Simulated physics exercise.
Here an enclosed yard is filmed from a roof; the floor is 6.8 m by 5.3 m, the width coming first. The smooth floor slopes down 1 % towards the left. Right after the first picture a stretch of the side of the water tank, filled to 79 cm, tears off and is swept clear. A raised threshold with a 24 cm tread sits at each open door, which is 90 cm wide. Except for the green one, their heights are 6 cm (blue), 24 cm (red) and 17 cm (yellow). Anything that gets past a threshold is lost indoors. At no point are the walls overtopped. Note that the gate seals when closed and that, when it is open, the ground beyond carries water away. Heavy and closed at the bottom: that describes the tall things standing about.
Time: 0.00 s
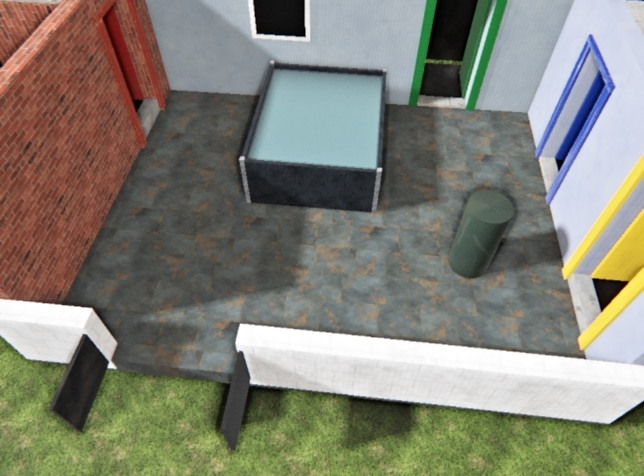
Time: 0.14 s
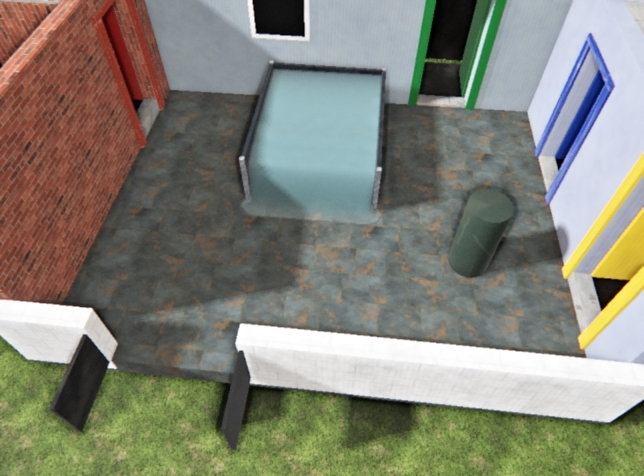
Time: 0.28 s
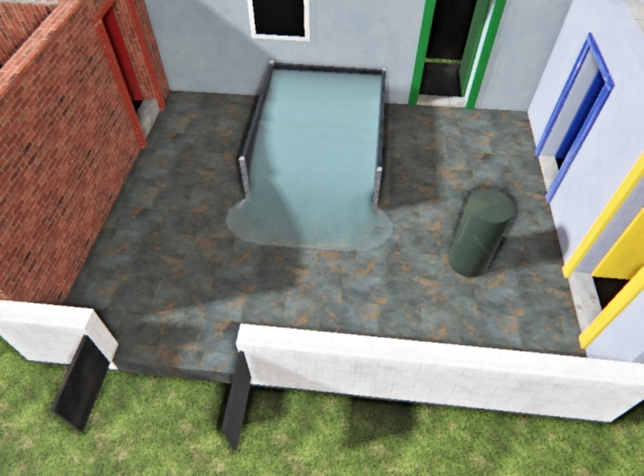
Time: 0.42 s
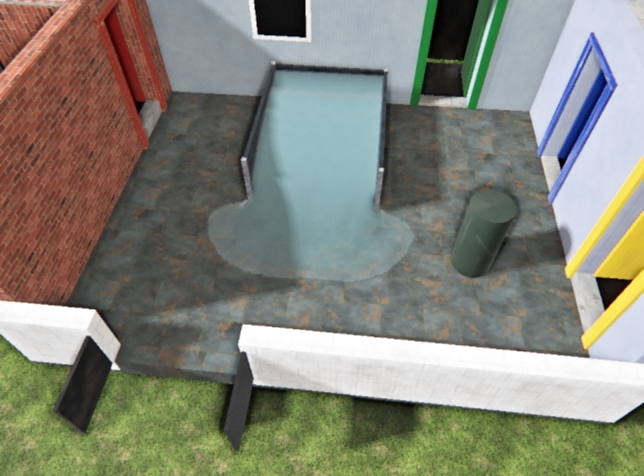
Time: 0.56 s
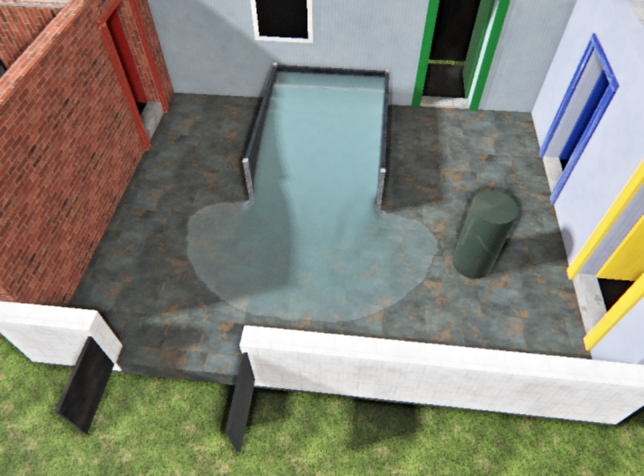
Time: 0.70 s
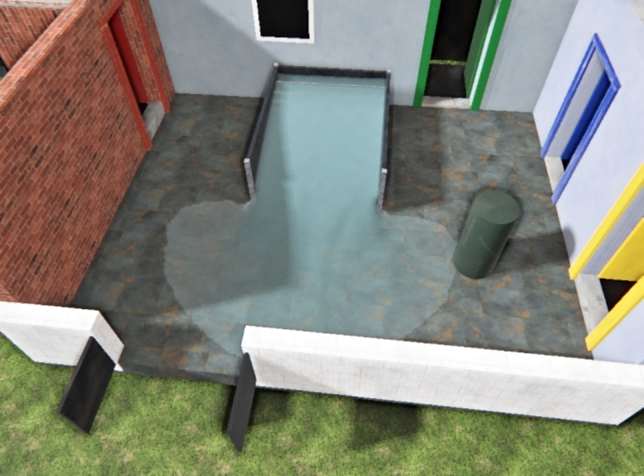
A water tank in a walled yard loses its front side, and water spreads across the floor.
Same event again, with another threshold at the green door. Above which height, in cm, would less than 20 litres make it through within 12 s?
Above roughly 10 cm.
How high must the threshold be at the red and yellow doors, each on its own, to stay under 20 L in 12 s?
About 9.0 cm at red and about 20 cm at yellow.
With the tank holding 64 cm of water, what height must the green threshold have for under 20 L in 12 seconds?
I'd go with near 7.5 cm then.
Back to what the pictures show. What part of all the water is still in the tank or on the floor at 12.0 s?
Roughly 60 percent of the water remains.
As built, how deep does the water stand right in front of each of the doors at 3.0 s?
Lab note, depth in cm: Green 0; blue 0; red 0; yellow 25.
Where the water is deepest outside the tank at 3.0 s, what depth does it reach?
About 39 cm.
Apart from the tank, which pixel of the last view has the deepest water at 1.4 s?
(289, 361).
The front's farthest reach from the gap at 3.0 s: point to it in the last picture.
(591, 391).
After 1.4 s water covers 40 % of the floor, deepest (46 cm) near (289, 361); it has not reached the green door.
After 3.0 s water covers 50 % of the floor, deepest (39 cm) near (591, 391); it has not reached the green door.
After 12.0 s water covers 95 % of the floor, deepest (13 cm) near (55, 338); 7 cm at the green door, 89 litres in over its 6 cm threshold.
At the green door as built, the water arrived by 4.4 s and peaked near 13 cm at 5.0 s.
With a threshold of 8.5 cm, 38 litres would have come in within the 12 s; with 11.5 cm, 8 litres. So under 20 litres takes about 10 cm.
